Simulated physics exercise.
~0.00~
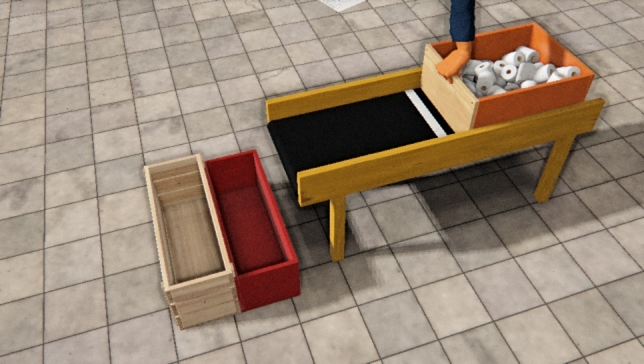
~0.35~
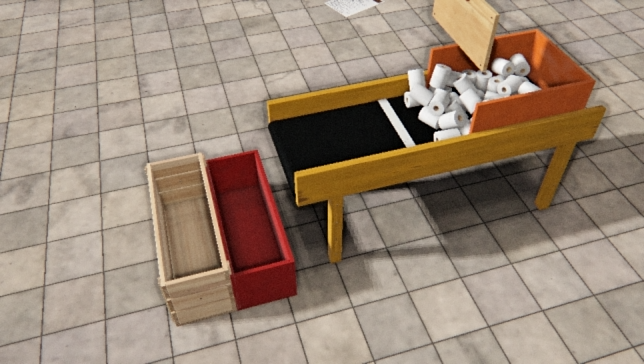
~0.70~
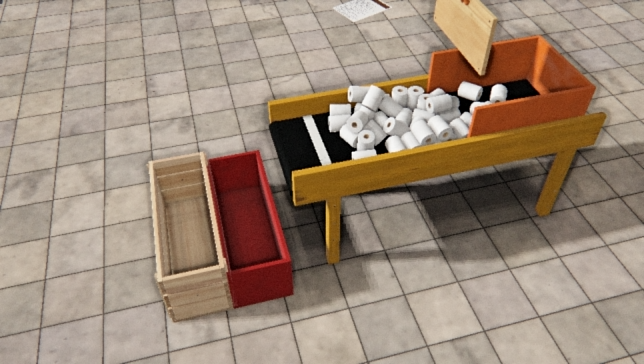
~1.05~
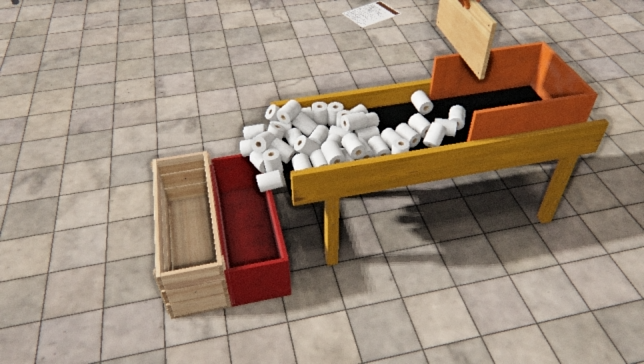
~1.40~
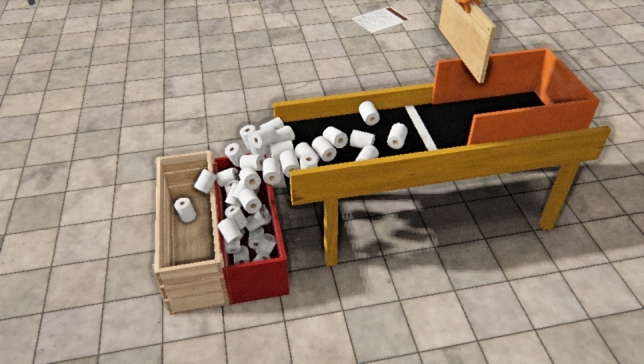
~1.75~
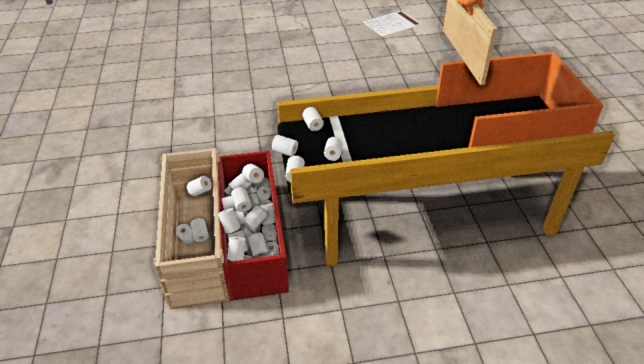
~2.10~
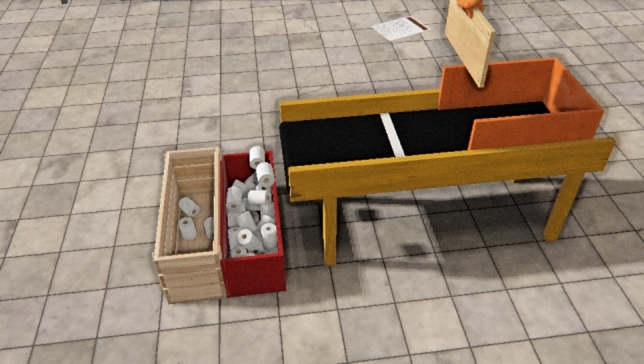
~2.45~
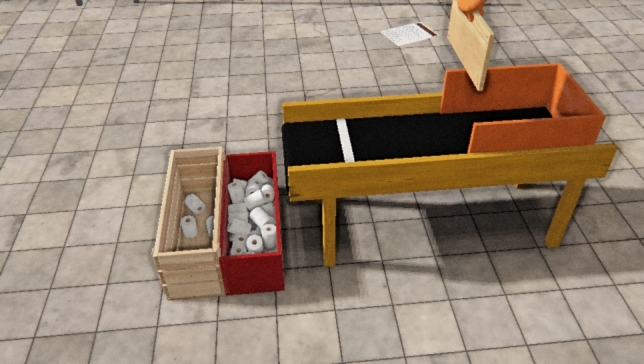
At first, a jumble of white paper rolls sits in an orange pen at the right end of a yellow-sided conveyor, behind a wooden gate gripped from above. The gate lifts, and the black belt with its white stripe carries the rolls left in a loose, spreading heap. They reach the belt's left end and begin tumbling off towards a red bin and a pale wooden tub beyond it. Most drop into the red bin, while a few land in the tub. The last stragglers fall, leaving the belt empty, the red bin well filled and just three rolls in the tub.
